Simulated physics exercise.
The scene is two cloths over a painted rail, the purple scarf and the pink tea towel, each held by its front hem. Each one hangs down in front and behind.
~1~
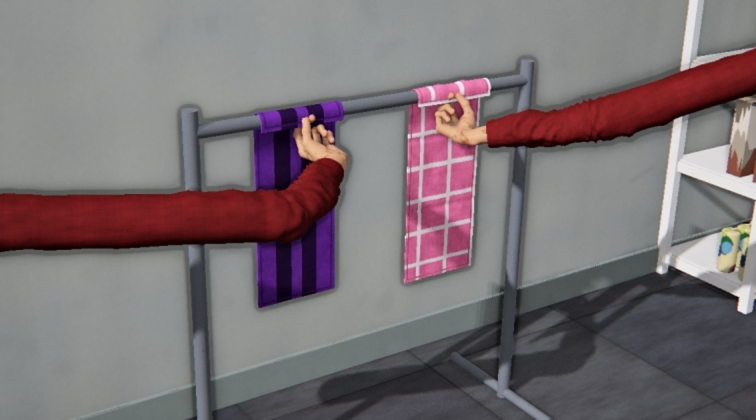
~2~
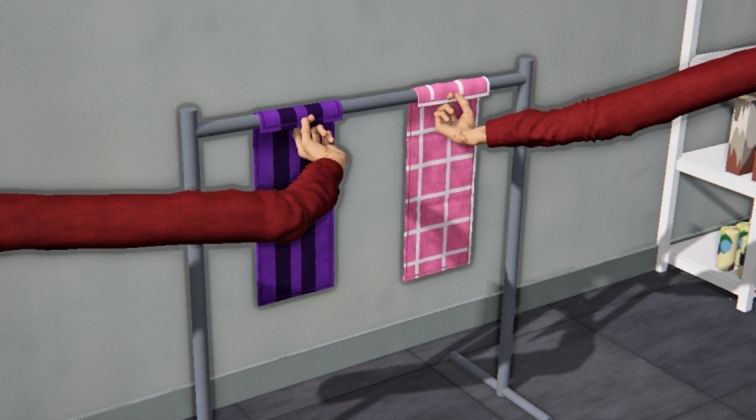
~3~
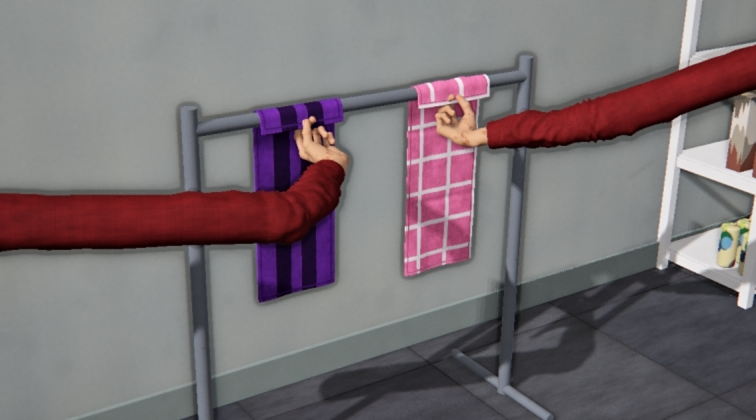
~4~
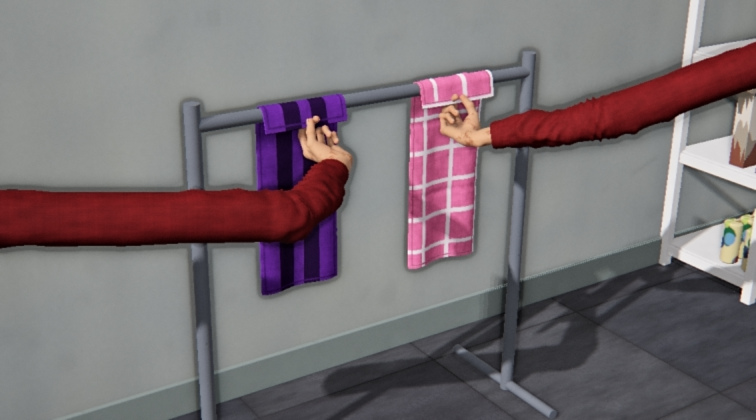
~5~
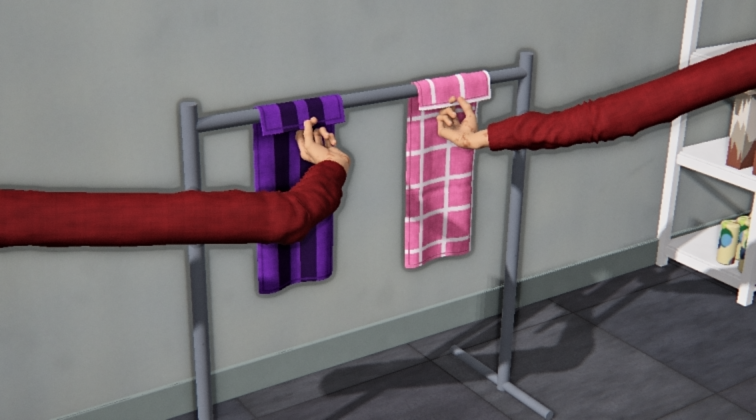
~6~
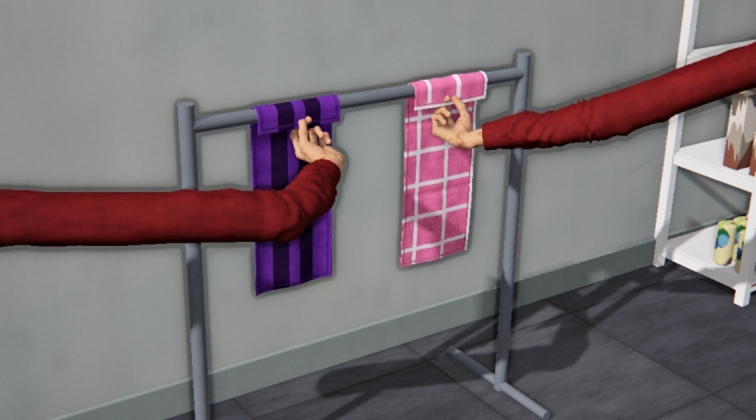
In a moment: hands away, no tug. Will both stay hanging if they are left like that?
Result: The purple scarf drops; the pink tea towel drops.
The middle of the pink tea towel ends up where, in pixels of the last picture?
Approx. position: (427, 407).
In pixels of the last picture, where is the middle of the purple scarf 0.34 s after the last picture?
At that moment: (293, 239).
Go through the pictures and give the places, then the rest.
The first picture shows scarf front hem (323, 118), back hem (316, 288); tea towel front hem (437, 99), back hem (422, 274).
The second picture shows scarf front hem (323, 117); tea towel front hem (436, 99).
The third picture shows scarf front hem (323, 119); tea towel front hem (437, 101).
The fourth picture shows scarf front hem (327, 118); tea towel front hem (441, 100).
The fifth picture shows scarf front hem (325, 120); tea towel front hem (438, 103).
The sixth picture shows scarf front hem (320, 119), back hem (312, 275), front far shorter than the back; tea towel front hem (434, 102), back hem (418, 259), front far shorter than the back.
Then, 0.34 s on from there, scarf clear of the rail and dropping near (293, 239); tea towel on the move, front hem rising.
Then, 0.56 s on from there, scarf clear of the rail and dropping; tea towel clear of the rail and dropping near (431, 328).
Then, 0.78 s on from there, scarf in a heap on the floor; tea towel in a heap on the floor near (428, 405).
In the end, scarf in a heap on the floor; tea towel in a heap on the floor near (427, 407). The purple scarf slides off and the pink tea towel slips to the floor.
